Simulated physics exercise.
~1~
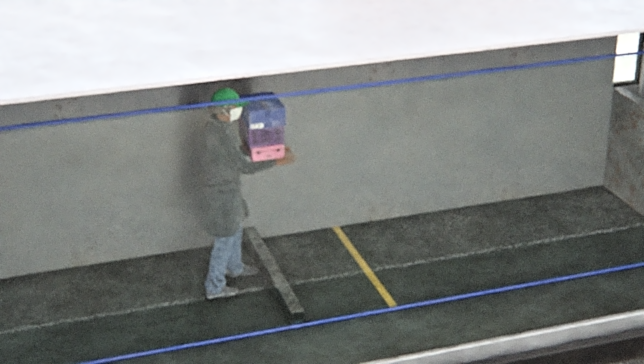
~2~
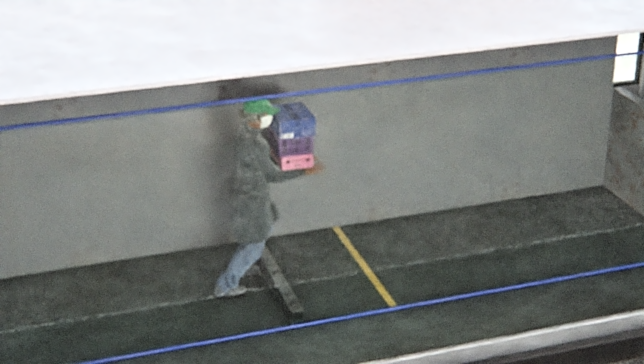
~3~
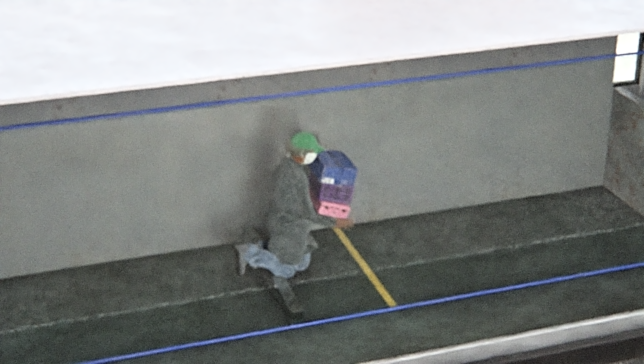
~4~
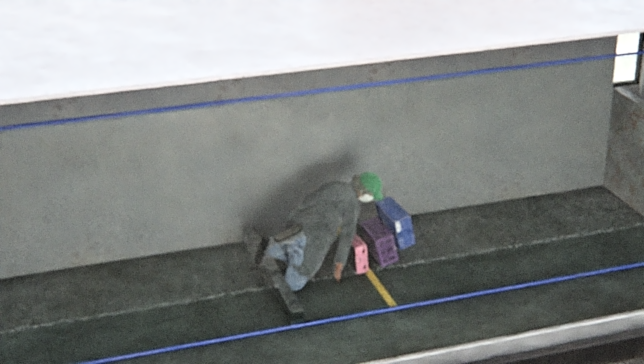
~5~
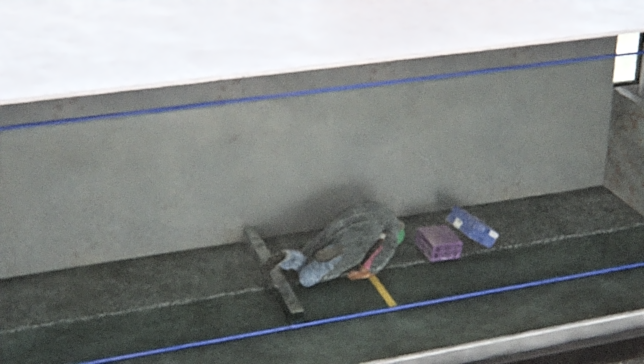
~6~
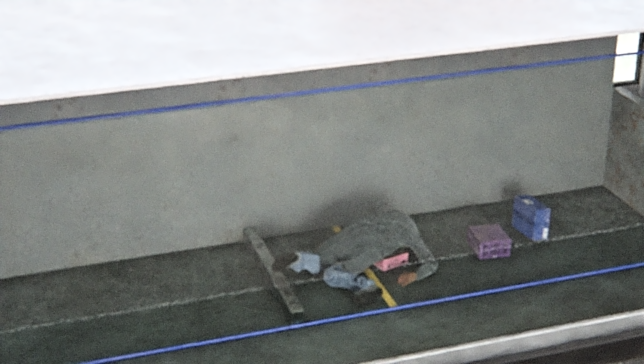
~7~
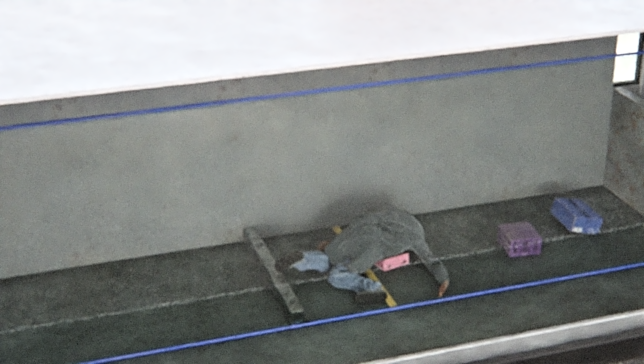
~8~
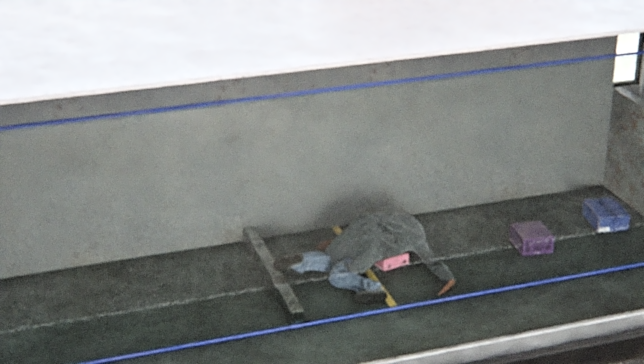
Person in green cap carrying stacked boxes pitching forward over a rail and lying slumped as the boxes tumble right past a yellow line.
